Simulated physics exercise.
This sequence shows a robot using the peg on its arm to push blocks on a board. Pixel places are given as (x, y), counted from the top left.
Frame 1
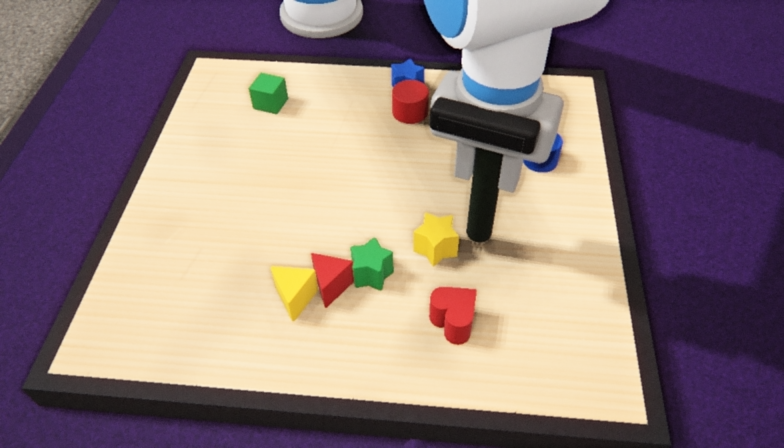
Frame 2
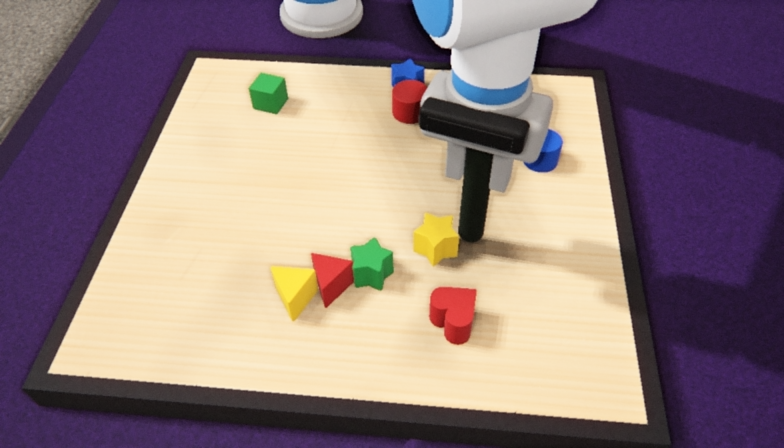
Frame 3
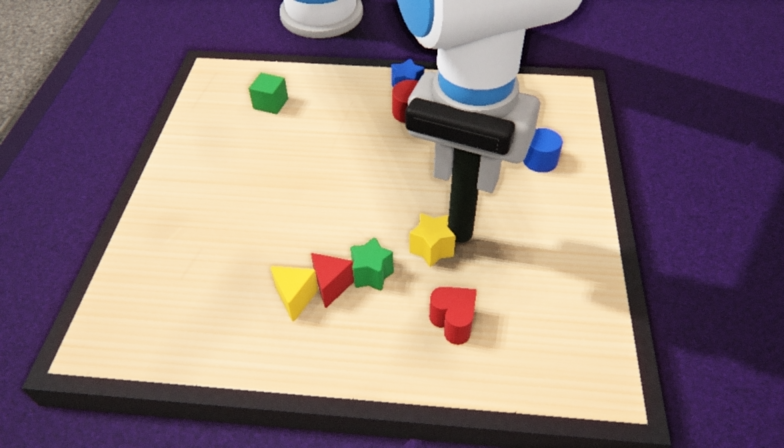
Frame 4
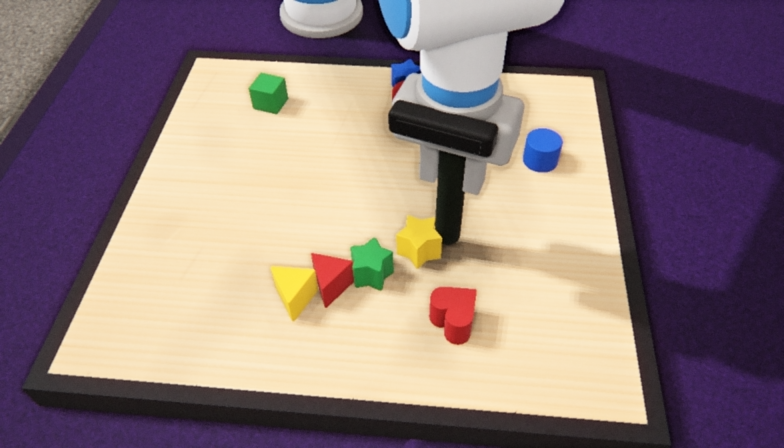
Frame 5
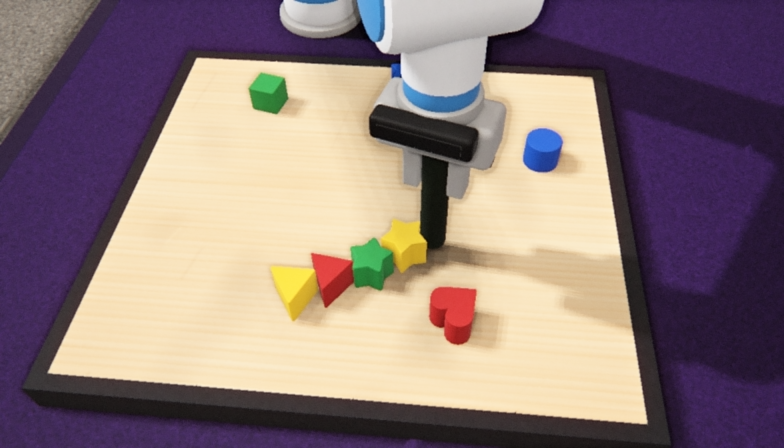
A robot arm moved its black peg left across a wooden board and pushed the yellow star up beside the green star, while the red and yellow triangles and the other blocks stayed still.
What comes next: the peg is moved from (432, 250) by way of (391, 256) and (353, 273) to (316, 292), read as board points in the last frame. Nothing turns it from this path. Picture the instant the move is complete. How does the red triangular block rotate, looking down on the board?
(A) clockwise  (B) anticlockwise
A.
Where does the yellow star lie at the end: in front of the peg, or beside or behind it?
Ahead of the peg.
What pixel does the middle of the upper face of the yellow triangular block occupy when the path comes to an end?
If I read the scene right, the answer is (247, 287).
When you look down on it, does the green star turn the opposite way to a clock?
My answer is yes.
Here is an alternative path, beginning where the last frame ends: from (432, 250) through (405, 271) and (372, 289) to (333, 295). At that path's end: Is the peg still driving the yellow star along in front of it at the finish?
I'd say yes.
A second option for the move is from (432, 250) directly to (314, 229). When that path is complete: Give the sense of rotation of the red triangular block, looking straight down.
Answer: With the clock.
The first path, step by step. One third of the way, peg at (389, 247); yellow triangular block at (268, 283); red triangular block at (303, 278), turned 45° clockwise; green star at (342, 275), turned 30° anticlockwise; yellow star at (360, 247), turned 25° anticlockwise.
Two thirds of the way, peg at (352, 263); yellow triangular block at (253, 285), turned 25° clockwise; red triangular block at (280, 302), turned 80° clockwise; green star at (316, 303), turned 55° anticlockwise; yellow star at (322, 268), turned 35° anticlockwise.
At the end, peg at (314, 283); yellow triangular block at (247, 287), turned 40° clockwise; red triangular block at (256, 314), turned 75° clockwise; green star at (292, 331), turned 75° anticlockwise; yellow star at (290, 292), turned 40° anticlockwise.
